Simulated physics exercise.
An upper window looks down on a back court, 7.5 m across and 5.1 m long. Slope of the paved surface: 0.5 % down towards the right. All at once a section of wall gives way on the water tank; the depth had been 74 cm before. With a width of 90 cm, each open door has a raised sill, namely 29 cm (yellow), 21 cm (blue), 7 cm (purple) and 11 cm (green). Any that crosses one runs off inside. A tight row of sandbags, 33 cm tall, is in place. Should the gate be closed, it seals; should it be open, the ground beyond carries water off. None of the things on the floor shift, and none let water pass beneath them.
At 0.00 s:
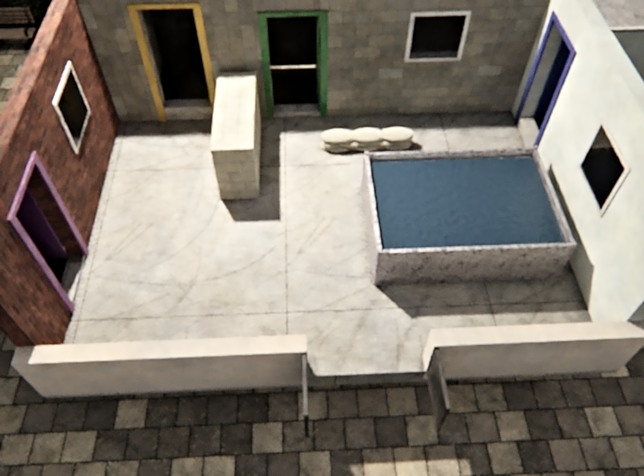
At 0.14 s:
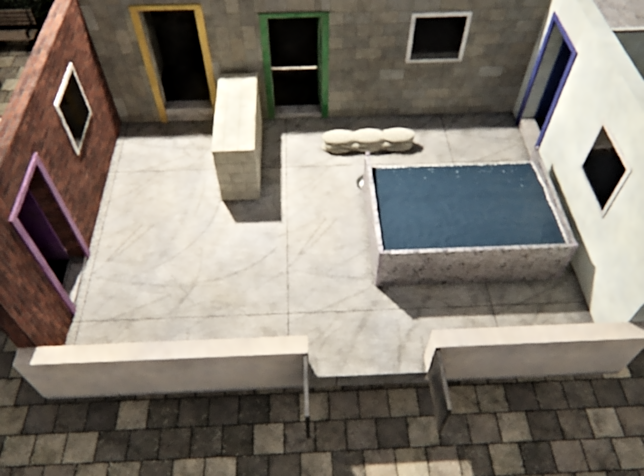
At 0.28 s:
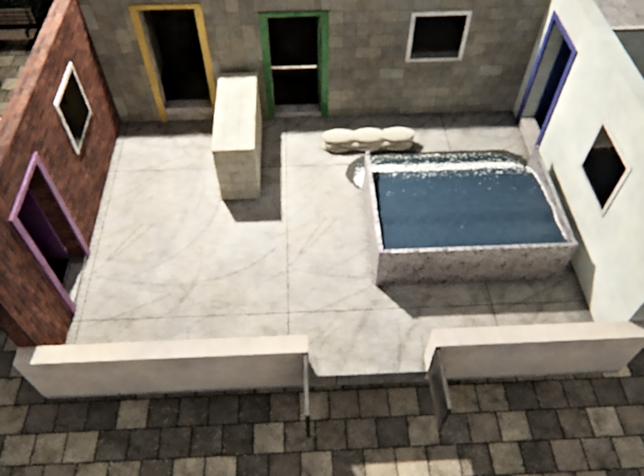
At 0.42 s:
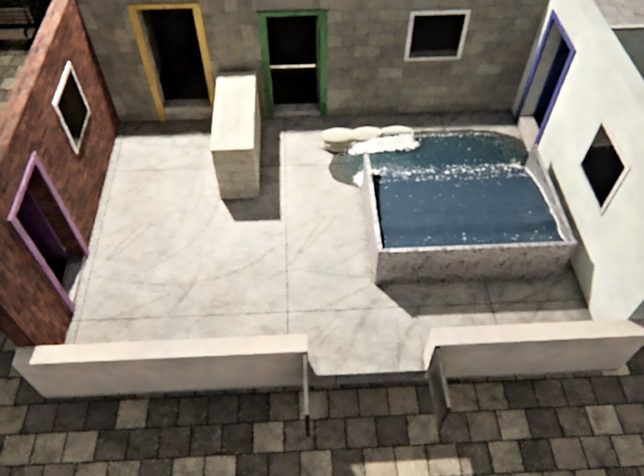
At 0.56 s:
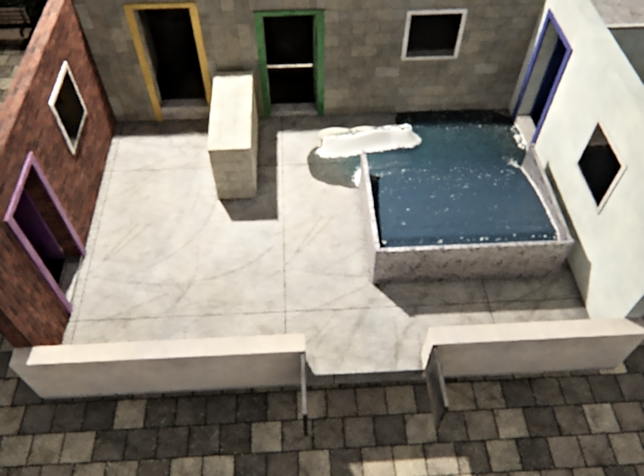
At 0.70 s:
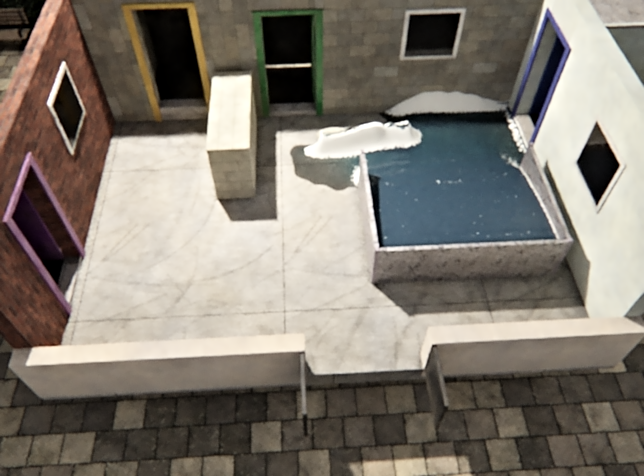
Water bursts from the far side of the tank and spreads left across the courtyard floor.
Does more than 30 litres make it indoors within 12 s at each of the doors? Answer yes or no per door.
Yellow door, no; blue door, yes; purple door, no; green door, yes.
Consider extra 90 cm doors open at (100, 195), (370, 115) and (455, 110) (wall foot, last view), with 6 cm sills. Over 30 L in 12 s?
In turn: Not over, above, over.
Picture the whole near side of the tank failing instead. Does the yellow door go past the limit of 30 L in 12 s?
Then the yellow door ends up within bounds.
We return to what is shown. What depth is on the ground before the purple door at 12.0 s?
Around 5.5 cm there.
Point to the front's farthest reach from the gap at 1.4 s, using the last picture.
About pixel (259, 118).
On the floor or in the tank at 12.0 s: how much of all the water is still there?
Roughly 76 per cent is still there.
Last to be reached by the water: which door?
Purple.
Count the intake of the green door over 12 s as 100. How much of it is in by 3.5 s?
About 35 per cent.
After 1.4 s water covers 30 % of the floor and is deepest (66 cm) near (500, 110); yellow door not reached, blue door 32 cm at the sill, 2 L in, purple door not reached, green door 2 cm at the sill, 0 L in.
After 2.2 s water covers 35 % of the floor and is deepest (50 cm) near (500, 110); yellow door 3 cm at the sill, 0 L in, blue door 45 cm at the sill, 107 L in, purple door not reached, green door 11 cm at the sill, 0 L in.
After 3.5 s water covers 65 % of the floor and is deepest (38 cm) near (268, 118); yellow door 7 cm at the sill, 0 L in, blue door 27 cm at the sill, 214 L in, purple door not reached, green door 20 cm at the sill, 42 L in.
After 7.0 s water covers 90 % of the floor and is deepest (20 cm) near (500, 110); yellow door 2 cm at the sill, 0 L in, blue door 17 cm at the sill, 224 L in, purple door 7 cm at the sill, 2 L in, green door 13 cm at the sill, 115 L in.
After 12.0 s water covers 95 % of the floor and is deepest (14 cm) near (116, 123); yellow door 10 cm at the sill, 0 L in, blue door 10 cm at the sill, 225 L in, purple door 6 cm at the sill, 4 L in, green door 10 cm at the sill, 129 L in.
